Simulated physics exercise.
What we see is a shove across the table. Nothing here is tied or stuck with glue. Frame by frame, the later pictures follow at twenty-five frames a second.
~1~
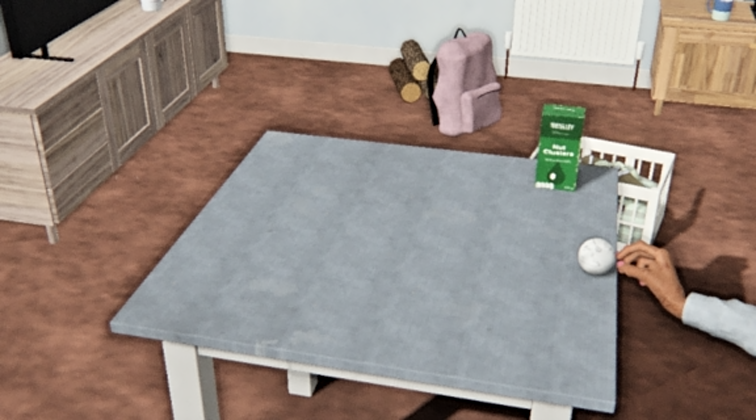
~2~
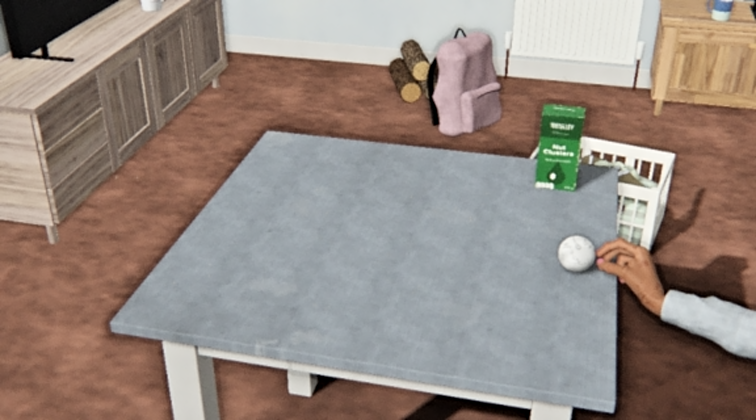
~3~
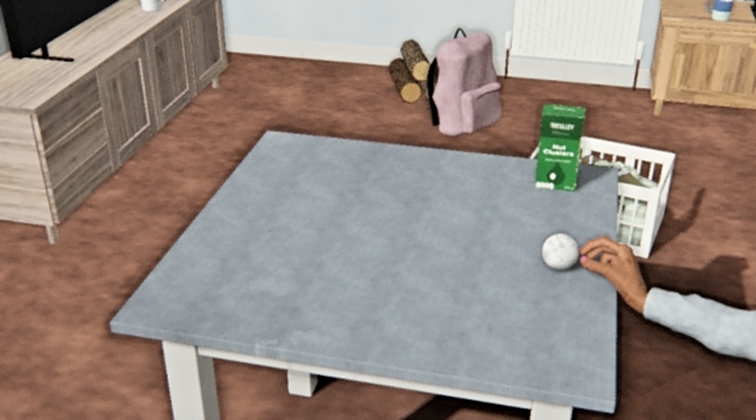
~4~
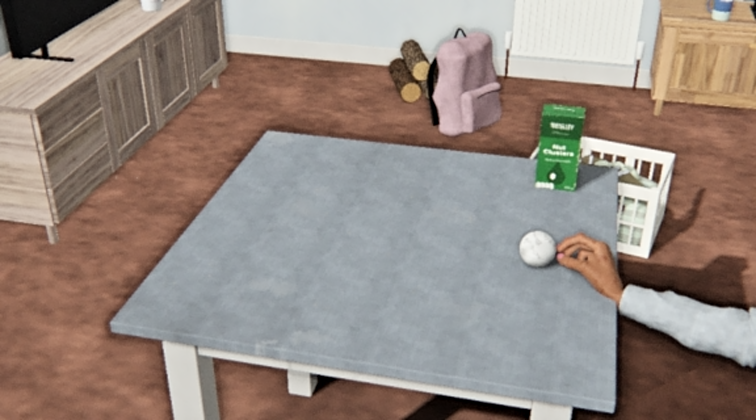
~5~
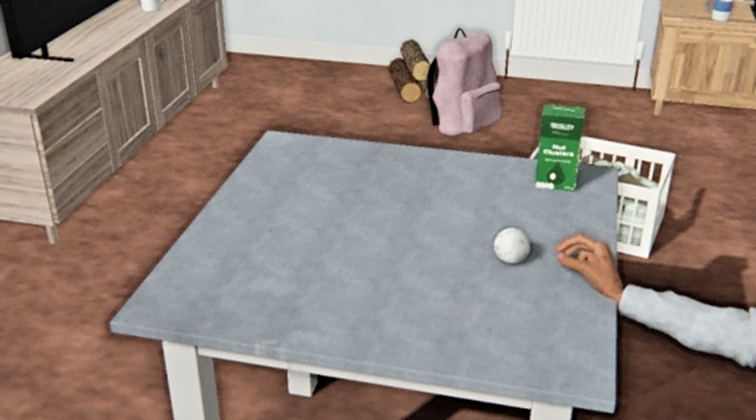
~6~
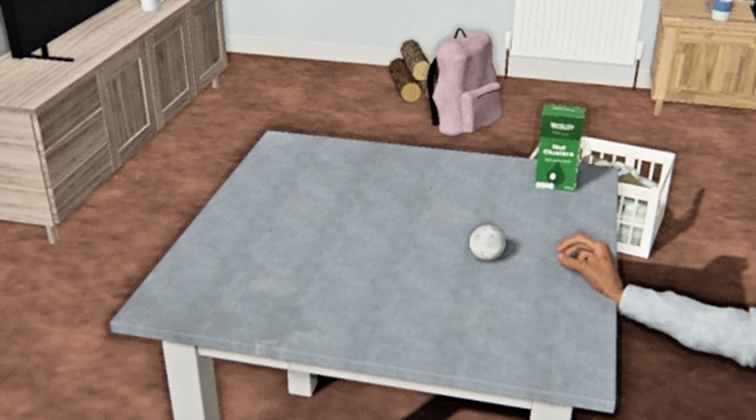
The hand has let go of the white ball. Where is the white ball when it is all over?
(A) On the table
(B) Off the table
Option B: Off the table.
Then, 0.20 s on from there, white ball shifted well along near (375, 229).
Then, 0.50 s on from there, white ball shifted well along near (237, 211).
Then, 0.80 s on from there, white ball now off the table.
Then, 1.00 s on from there, things are still on the move.
In the end, off the table, white ball.
